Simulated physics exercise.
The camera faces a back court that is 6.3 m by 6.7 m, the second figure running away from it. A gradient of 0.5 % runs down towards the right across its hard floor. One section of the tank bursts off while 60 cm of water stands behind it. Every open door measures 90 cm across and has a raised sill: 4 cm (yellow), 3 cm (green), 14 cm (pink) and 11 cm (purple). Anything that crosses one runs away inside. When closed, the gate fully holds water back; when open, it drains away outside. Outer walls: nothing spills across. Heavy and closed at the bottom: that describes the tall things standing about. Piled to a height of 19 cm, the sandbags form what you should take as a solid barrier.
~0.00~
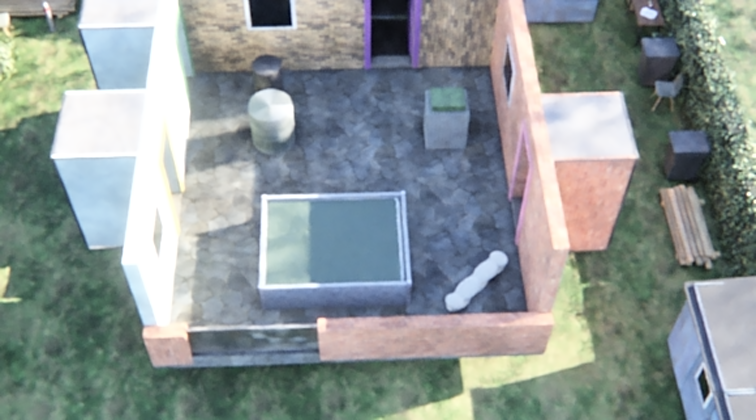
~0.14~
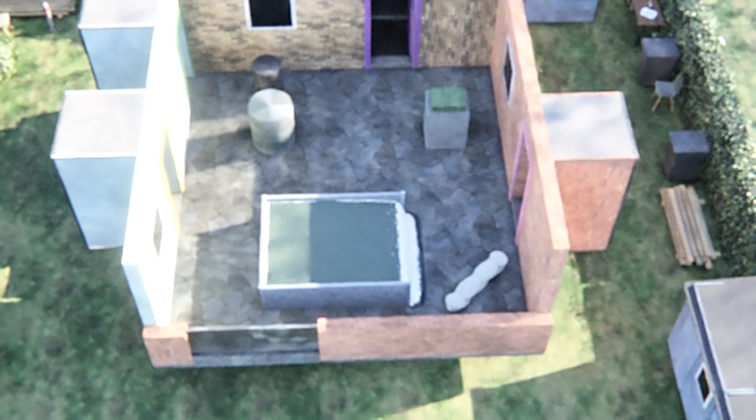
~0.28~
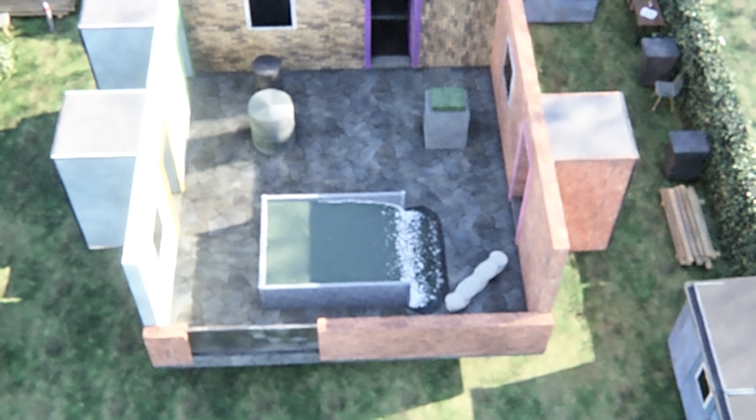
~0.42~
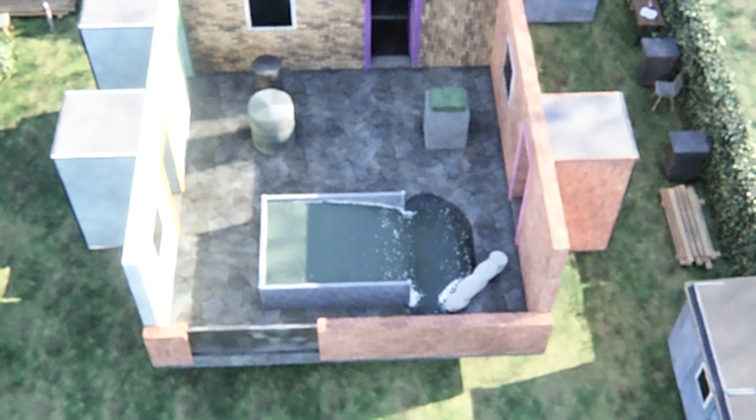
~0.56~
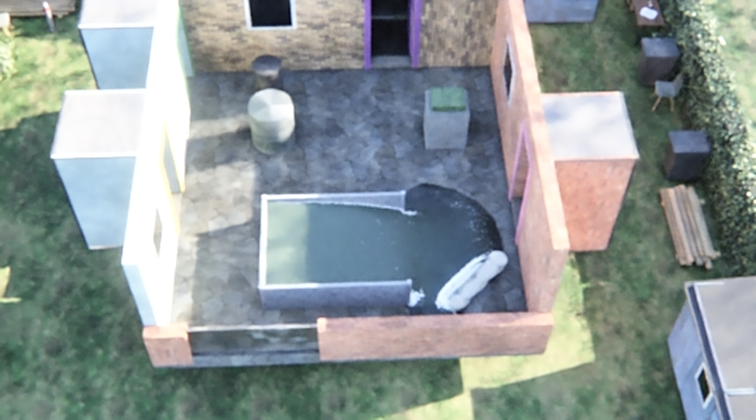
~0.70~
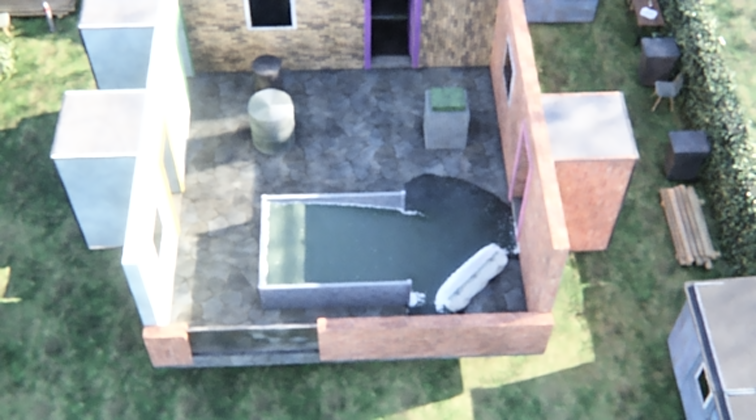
Water sits still in a rectangular tank on a walled courtyard's paved floor, then bursts out through its right side in a white, foaming sheet. It spreads across the paving, meets the pale sandbags at lower right, and fans up and right to beside the right-hand wall.
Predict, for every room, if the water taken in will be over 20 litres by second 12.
Outcome: Yellow door: Past the set amount. Green door: Past the set amount. Pink door: Past the set amount. Purple door: Under the set amount.
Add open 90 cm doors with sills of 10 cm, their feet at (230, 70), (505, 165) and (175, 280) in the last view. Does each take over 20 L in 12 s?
Door 1: Lower; door 2: Higher; door 3: Lower.
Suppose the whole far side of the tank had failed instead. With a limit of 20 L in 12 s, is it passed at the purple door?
Note: Purple door, beyond the limit.
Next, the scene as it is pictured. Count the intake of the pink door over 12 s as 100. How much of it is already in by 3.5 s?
Estimate: Around 90 per cent.
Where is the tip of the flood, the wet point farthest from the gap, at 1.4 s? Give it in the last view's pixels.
Point: Roughly (502, 154).
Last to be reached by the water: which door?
The yellow door.
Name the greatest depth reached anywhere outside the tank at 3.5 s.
I'd say near 38 centimetres.
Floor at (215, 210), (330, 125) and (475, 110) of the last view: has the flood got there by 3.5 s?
Listed in sequence, the spots are bone dry, bone dry and drenched.
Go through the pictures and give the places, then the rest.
The first frame shows still water, 60 cm deep, in the tank at (335, 241).
In the second frame, the front is at (418, 302), 1.0 m from the gap at (404, 252); 0.3 m2 of floor is under water; 60 cm left at the back of the tank.
In the third frame, water pours out at (404, 253) and has run 1.2 m, to (431, 308); typically 10 cm deep outside, 60 cm at the tank's back.
In the fourth frame, water pours out at (404, 253) and has run 1.5 m, to (451, 208); typically 10 cm deep outside, 60 cm at the tank's back.
In the fifth frame, water pours out at (404, 254) and has run 1.8 m, to (483, 214); typically 9 cm deep outside, 60 cm at the tank's back.
In the sixth frame, the front is at (512, 216), 2.3 m from the gap at (404, 254); 4.6 m2 of floor is under water; 57 cm left at the back of the tank.
After 1.4 s water covers 25 % of the floor and is deepest (40 cm) near (513, 226); yellow door not reached, green door not reached, pink door 37 cm at the sill, 66 L in, purple door not reached.
After 2.2 s water covers 30 % of the floor and is deepest (38 cm) near (511, 211); yellow door not reached, green door not reached, pink door 37 cm at the sill, 199 L in, purple door not reached.
After 3.5 s water covers 40 % of the floor and is deepest (38 cm) near (489, 71); yellow door not reached, green door not reached, pink door 27 cm at the sill, 351 L in, purple door 6 cm at the sill, 0 L in.
After 7.0 s water covers 90 % of the floor and is deepest (14 cm) near (492, 89); yellow door 1 cm at the sill, 0 L in, green door 8 cm at the sill, 12 L in, pink door 9 cm at the sill, 395 L in, purple door 6 cm at the sill, 0 L in.
After 12.0 s water covers 95 % of the floor and is deepest (9 cm) near (259, 153); yellow door 7 cm at the sill, 41 L in, green door 7 cm at the sill, 77 L in, pink door 5 cm at the sill, 395 L in, purple door 5 cm at the sill, 0 L in.
